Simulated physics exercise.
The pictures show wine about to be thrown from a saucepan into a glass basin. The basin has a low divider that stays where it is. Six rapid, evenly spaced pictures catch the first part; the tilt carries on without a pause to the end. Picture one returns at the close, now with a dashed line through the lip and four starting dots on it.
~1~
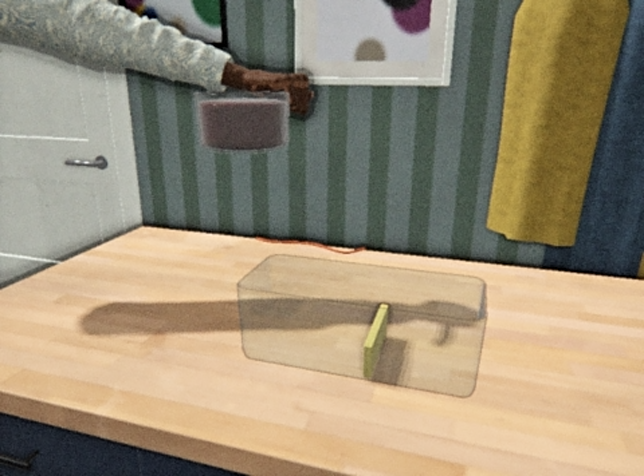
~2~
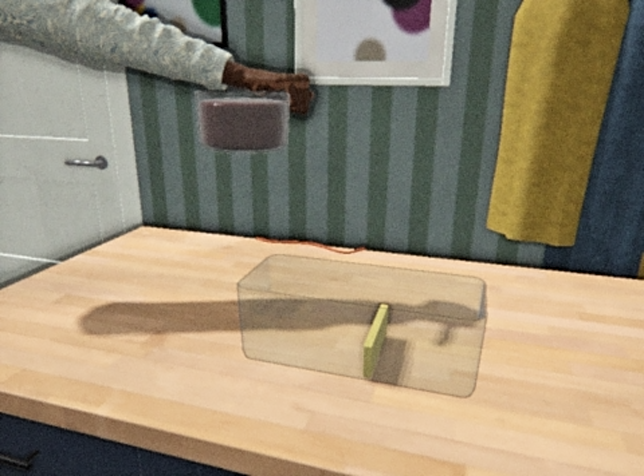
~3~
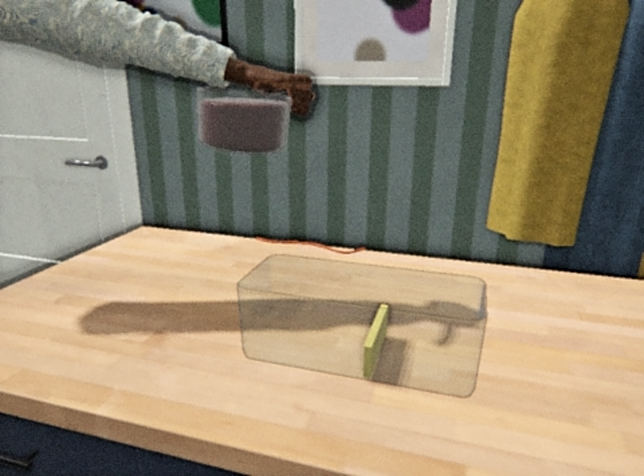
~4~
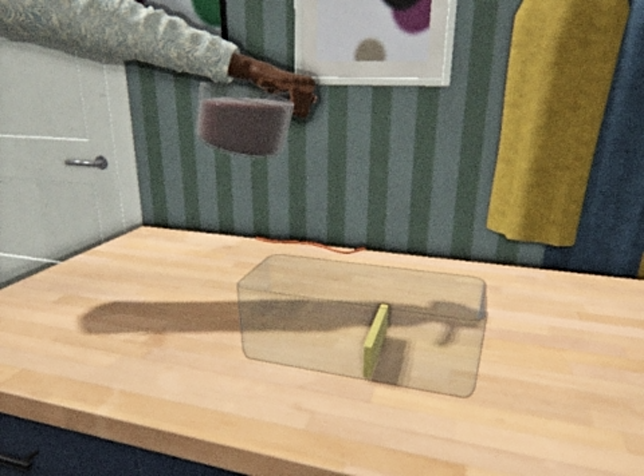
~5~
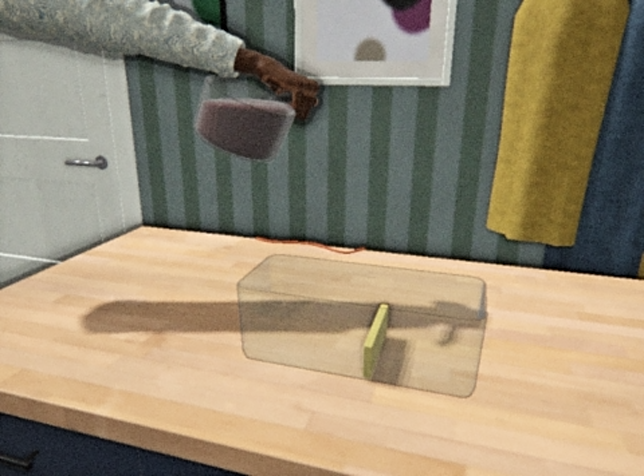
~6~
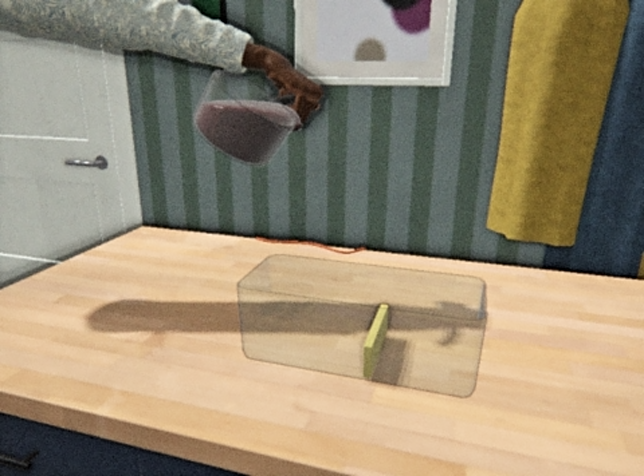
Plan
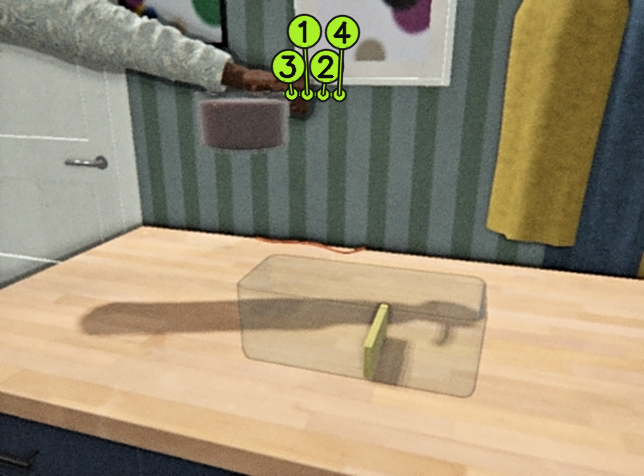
The video shows a hand holding a clear container of dark reddish liquid above a transparent basin with a small green divider on a wooden counter, then gradually tilting it to the right until the liquid reaches its lip.
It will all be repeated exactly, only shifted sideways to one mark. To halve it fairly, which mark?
The best spot is 2.
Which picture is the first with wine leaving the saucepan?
Picture 5.
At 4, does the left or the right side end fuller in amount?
More ends on the right.
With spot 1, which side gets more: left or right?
More ends on the left.
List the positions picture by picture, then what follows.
The first frame shows upright, lip at (284, 93); basin from (244, 354) to (475, 395); top of the wall at (377, 324); nothing has left yet.
The second frame shows upright, lip at (285, 95); nothing has left yet.
The third frame shows tipped about 6°, lip at (286, 99); nothing has left yet.
The fourth frame shows tipped about 14°, lip at (289, 105); nothing has left yet.
The fifth frame shows tipped about 23°, lip at (291, 114); wine is over the lip, down to (291, 114).
The sixth frame shows tipped about 35°, lip at (291, 125); wine is over the lip, down to (294, 130).
On the marked copy, 1 at (307, 94); 2 at (323, 94); 3 at (291, 93); 4 at (339, 94).
With 1, about 77 % ends left of the wall and 16 % right of it; 7 % is lost outside.
With 2, about 52 % ends left of the wall and 45 % right of it; 3 % is lost outside.
With 3, about 90 % ends left of the wall and 6 % right of it; 4 % is lost outside.
With 4, about 31 % ends left of the wall and 66 % right of it.
